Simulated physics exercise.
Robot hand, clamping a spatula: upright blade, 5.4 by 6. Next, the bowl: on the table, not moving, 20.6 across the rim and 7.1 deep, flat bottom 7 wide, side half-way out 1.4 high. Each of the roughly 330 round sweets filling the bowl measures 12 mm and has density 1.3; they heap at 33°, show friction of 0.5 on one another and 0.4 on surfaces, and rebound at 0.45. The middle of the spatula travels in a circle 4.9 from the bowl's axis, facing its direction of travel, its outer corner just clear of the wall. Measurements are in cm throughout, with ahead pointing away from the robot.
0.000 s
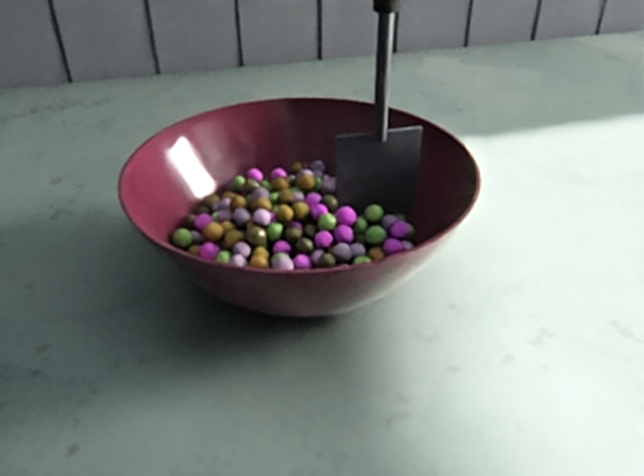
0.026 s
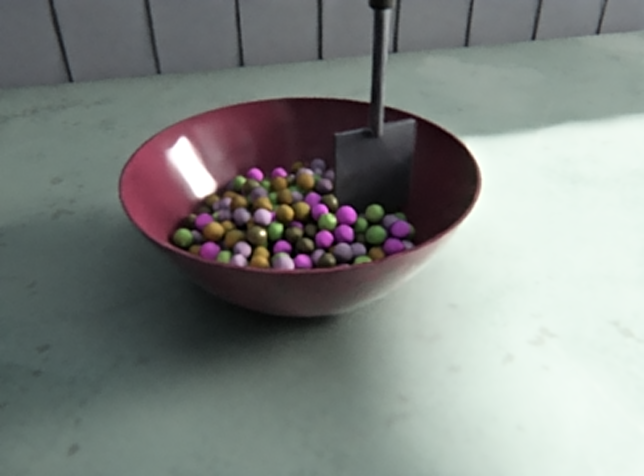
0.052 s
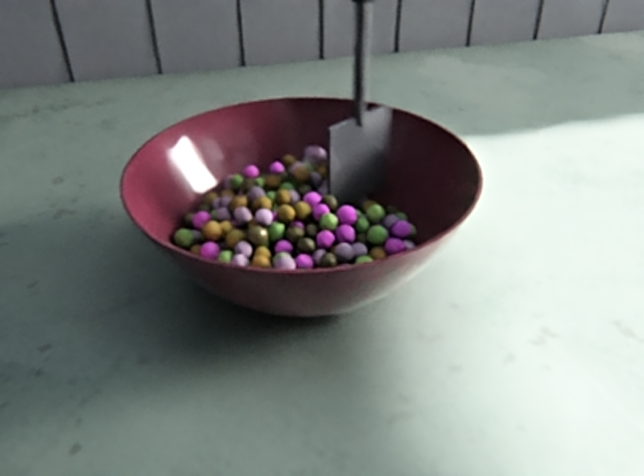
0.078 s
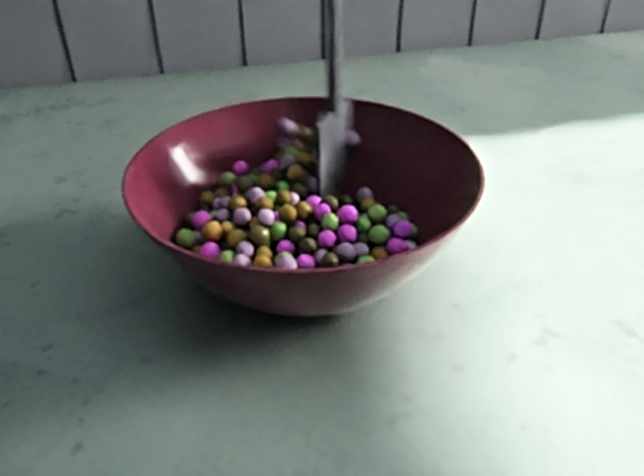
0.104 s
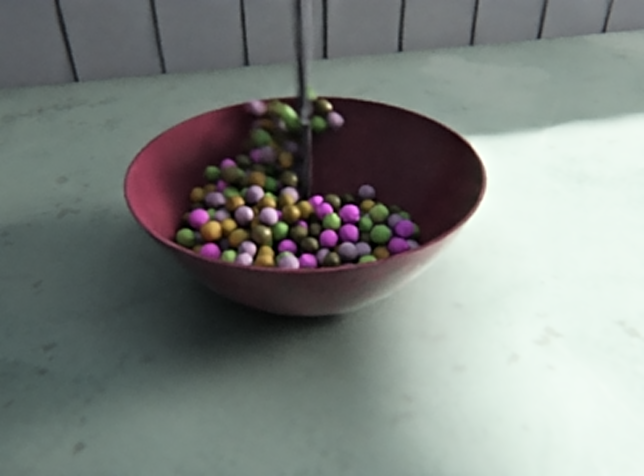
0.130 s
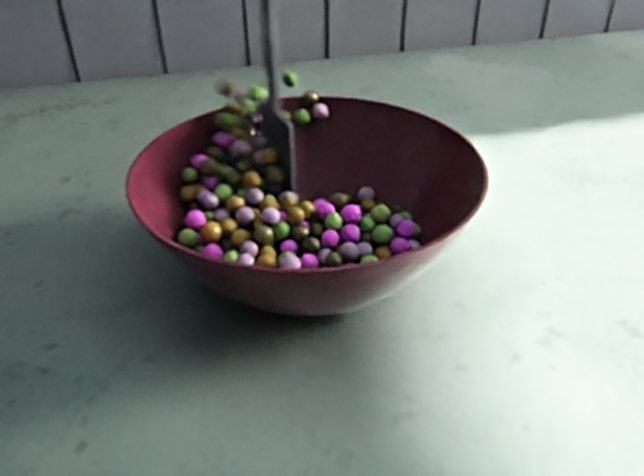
The footage shows a maroon bowl of small colored balls on a pale table as an upright spatula sweeps from right to left along the far side, pushing balls up into a heap, with some lifting above the rim.
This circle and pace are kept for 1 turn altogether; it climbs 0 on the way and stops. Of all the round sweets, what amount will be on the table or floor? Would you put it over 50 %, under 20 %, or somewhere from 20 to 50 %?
I would put it from 20 to 50 %.
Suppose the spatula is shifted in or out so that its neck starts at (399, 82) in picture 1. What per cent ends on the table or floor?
Table or floor share: Near 5 %.
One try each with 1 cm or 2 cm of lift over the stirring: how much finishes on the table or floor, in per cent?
It comes to about 20 per cent and about 15 per cent.
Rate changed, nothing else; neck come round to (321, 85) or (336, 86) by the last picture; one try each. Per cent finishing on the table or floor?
Around 10 and 5 percent, in that order.
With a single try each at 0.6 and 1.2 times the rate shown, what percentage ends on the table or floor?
Around 10 percent for the first try and 35 percent for the second.
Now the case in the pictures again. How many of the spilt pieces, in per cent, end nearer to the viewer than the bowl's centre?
That share is about 60 per cent.
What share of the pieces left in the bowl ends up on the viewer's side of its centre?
Close to 35 in a hundred.
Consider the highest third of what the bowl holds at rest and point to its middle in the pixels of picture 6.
It is centred near (324, 183).
After 0.23 s, 198° round, highest piece 11 above the table; 309 in the bowl, 23 in flight or on the tool.
After 0.33 s, 294° round, highest piece 12 above the table; 274 in the bowl, 16 on the table or floor, 42 in flight or on the tool.
After 0.58 s, 0° round, highest piece 8 above the table; 243 in the bowl, 88 on the table or floor, 1 in flight or on the tool.
After 1.28 s, 0° round, highest piece 6 above the table; 243 in the bowl, 89 on the table or floor.
In the end, 243 in the bowl, 89 on the table or floor. That is 27 % on the table or floor.
